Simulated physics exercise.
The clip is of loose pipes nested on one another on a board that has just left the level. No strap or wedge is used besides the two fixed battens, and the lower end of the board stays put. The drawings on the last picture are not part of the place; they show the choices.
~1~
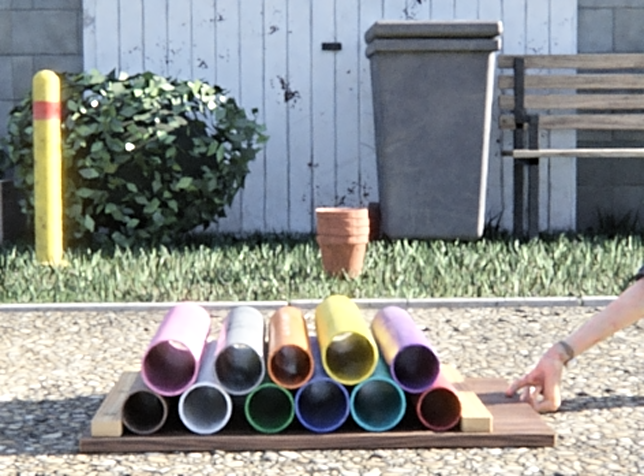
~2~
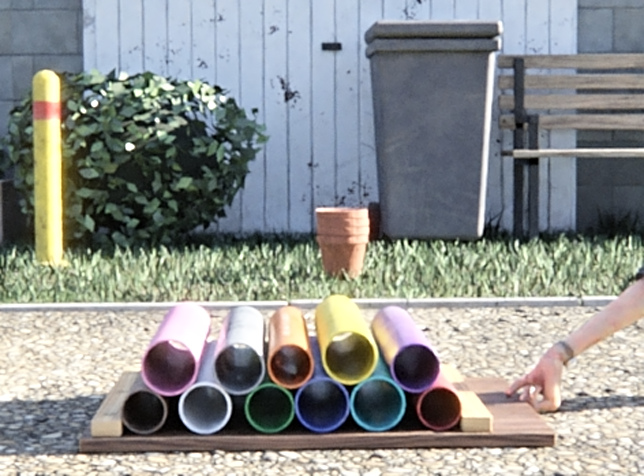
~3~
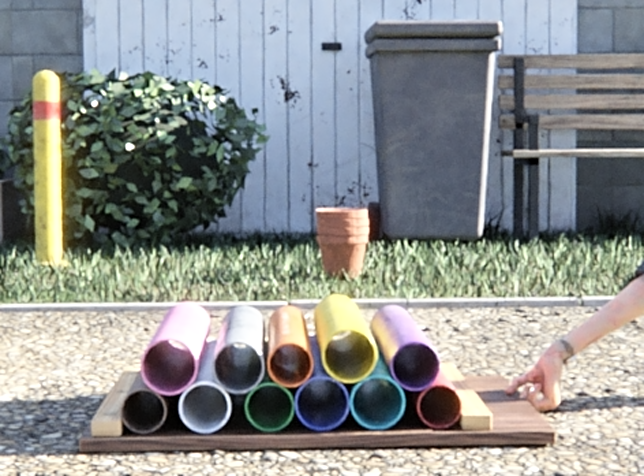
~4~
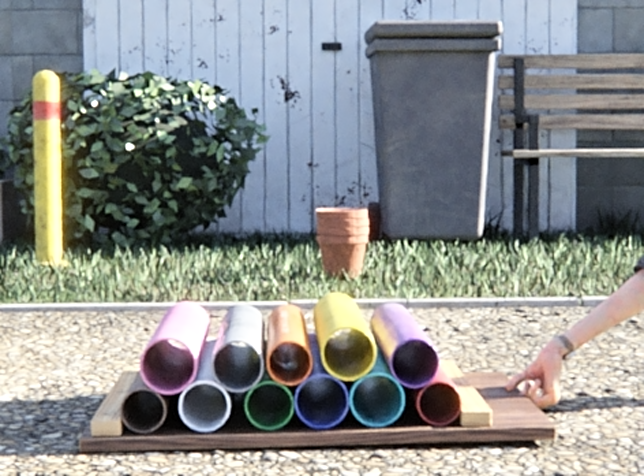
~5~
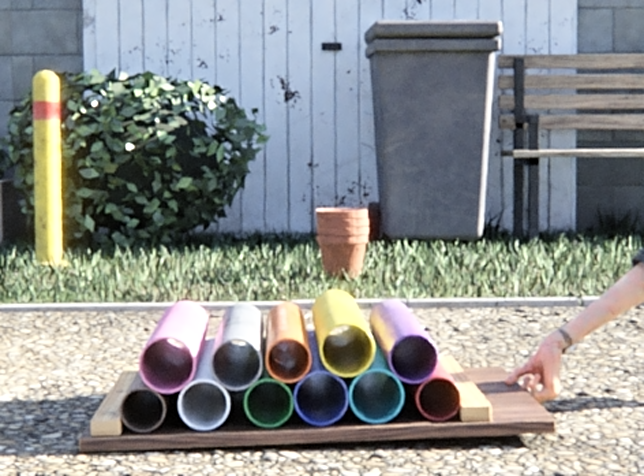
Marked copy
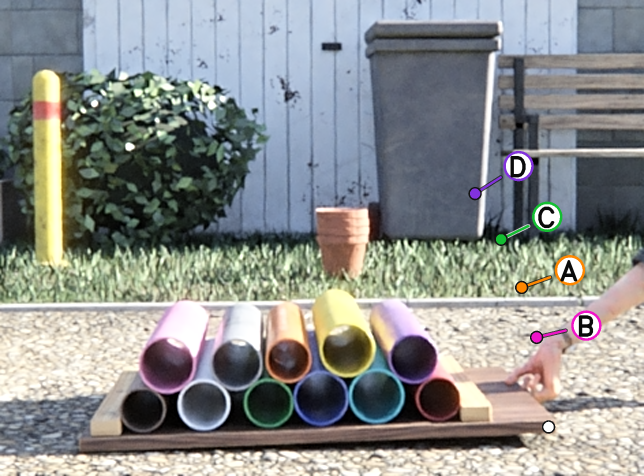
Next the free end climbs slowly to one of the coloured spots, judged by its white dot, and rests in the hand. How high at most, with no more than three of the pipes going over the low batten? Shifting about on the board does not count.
The highest mark that will do is C.
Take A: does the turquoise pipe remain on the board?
Yes, with A.
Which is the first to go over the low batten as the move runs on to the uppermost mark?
First is the pink one.
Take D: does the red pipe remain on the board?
The red pipe: Yes.
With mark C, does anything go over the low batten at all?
Yes.
On the marked copy, A at (521, 288); B at (537, 337); C at (501, 239); D at (475, 194); the white dot at (549, 427).
Taking C. A third of the way, board at 20°.
Two thirds of the way, board at 26°.
When it is over, board at 26°, three over the low batten (pink, orange, grey).
As for the rest, A one over the low batten (pink); B none over the low batten; D four over the low batten (pink, orange, grey, yellow).
